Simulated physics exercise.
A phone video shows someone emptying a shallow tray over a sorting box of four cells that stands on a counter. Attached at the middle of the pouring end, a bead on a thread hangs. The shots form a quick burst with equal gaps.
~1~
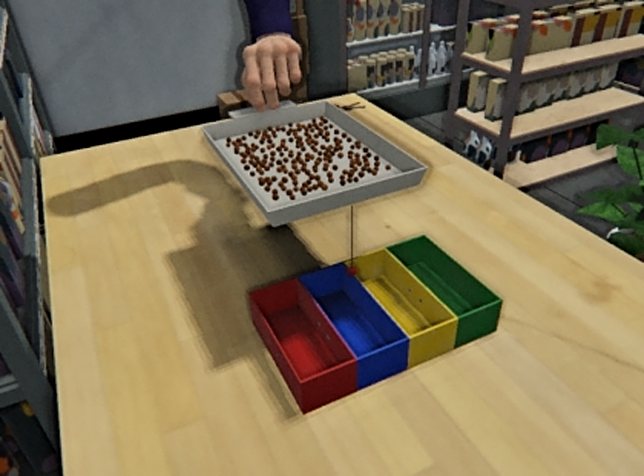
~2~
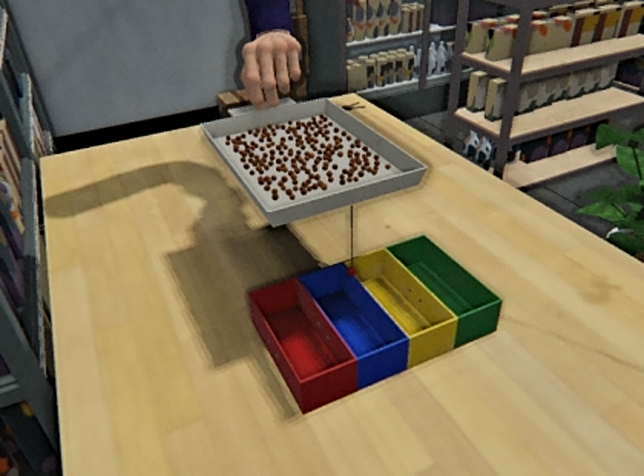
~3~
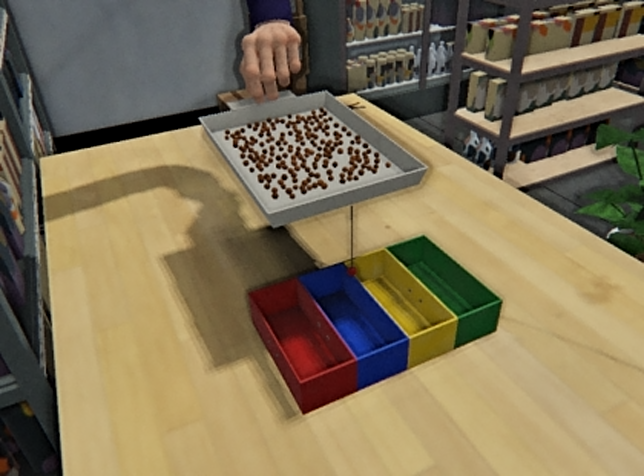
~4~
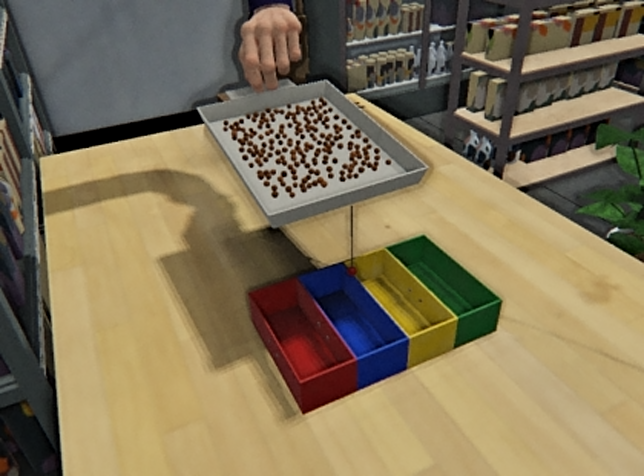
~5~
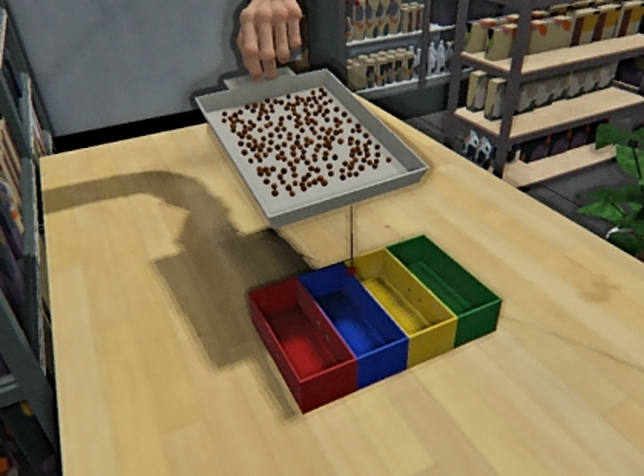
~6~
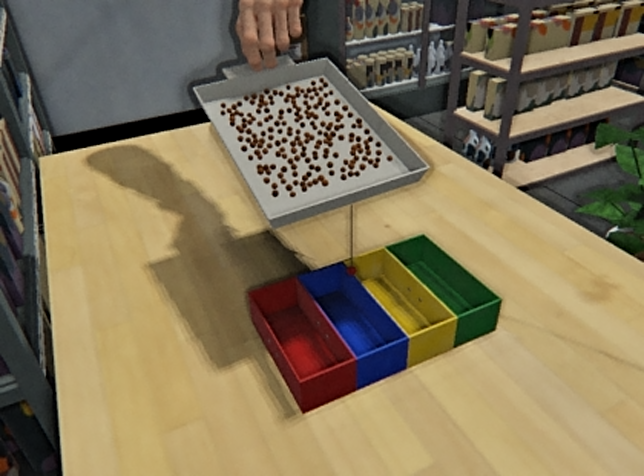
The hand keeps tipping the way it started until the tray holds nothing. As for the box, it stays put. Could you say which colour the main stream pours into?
It pours into the red cell.
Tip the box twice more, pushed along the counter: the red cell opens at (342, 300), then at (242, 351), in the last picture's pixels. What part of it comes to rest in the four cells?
First 50 %, then 100 %.
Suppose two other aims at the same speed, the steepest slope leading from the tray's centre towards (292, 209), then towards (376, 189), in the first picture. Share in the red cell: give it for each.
First case: 100 %; second case: 0 %.
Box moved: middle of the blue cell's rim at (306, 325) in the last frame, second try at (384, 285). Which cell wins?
With the first placing it's blue, with the second it's the red one.
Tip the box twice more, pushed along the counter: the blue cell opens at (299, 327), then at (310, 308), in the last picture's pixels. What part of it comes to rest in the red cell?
0, then 10 %.
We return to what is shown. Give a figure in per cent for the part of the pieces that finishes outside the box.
I'd put it near 0 per cent of the load.
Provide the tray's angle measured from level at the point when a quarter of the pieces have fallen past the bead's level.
Close to 100 degrees, I reckon.
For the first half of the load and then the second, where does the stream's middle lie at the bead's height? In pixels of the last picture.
For the early half I get (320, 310), and for the late half (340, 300).
Shortly afterwards, tray tipped steeply; all but a few on the tray; only a few in the red cell; only a few in the blue cell; only a few falling or outside the box.
Next, tray tipped past a quarter turn; near a quarter on the tray; near a quarter in the red cell; a little in the blue cell; only a few in the yellow cell; near a third falling or outside the box.
Some moments later, tray tipped past a quarter turn; near half in the red cell; near a third in the blue cell; a little in the yellow cell; only a few in the green cell; only a few falling or outside the box.
In the end, tray tipped past a quarter turn; near half in the red cell; near a third in the blue cell; a little in the yellow cell; only a few in the green cell; only a few outside the box.
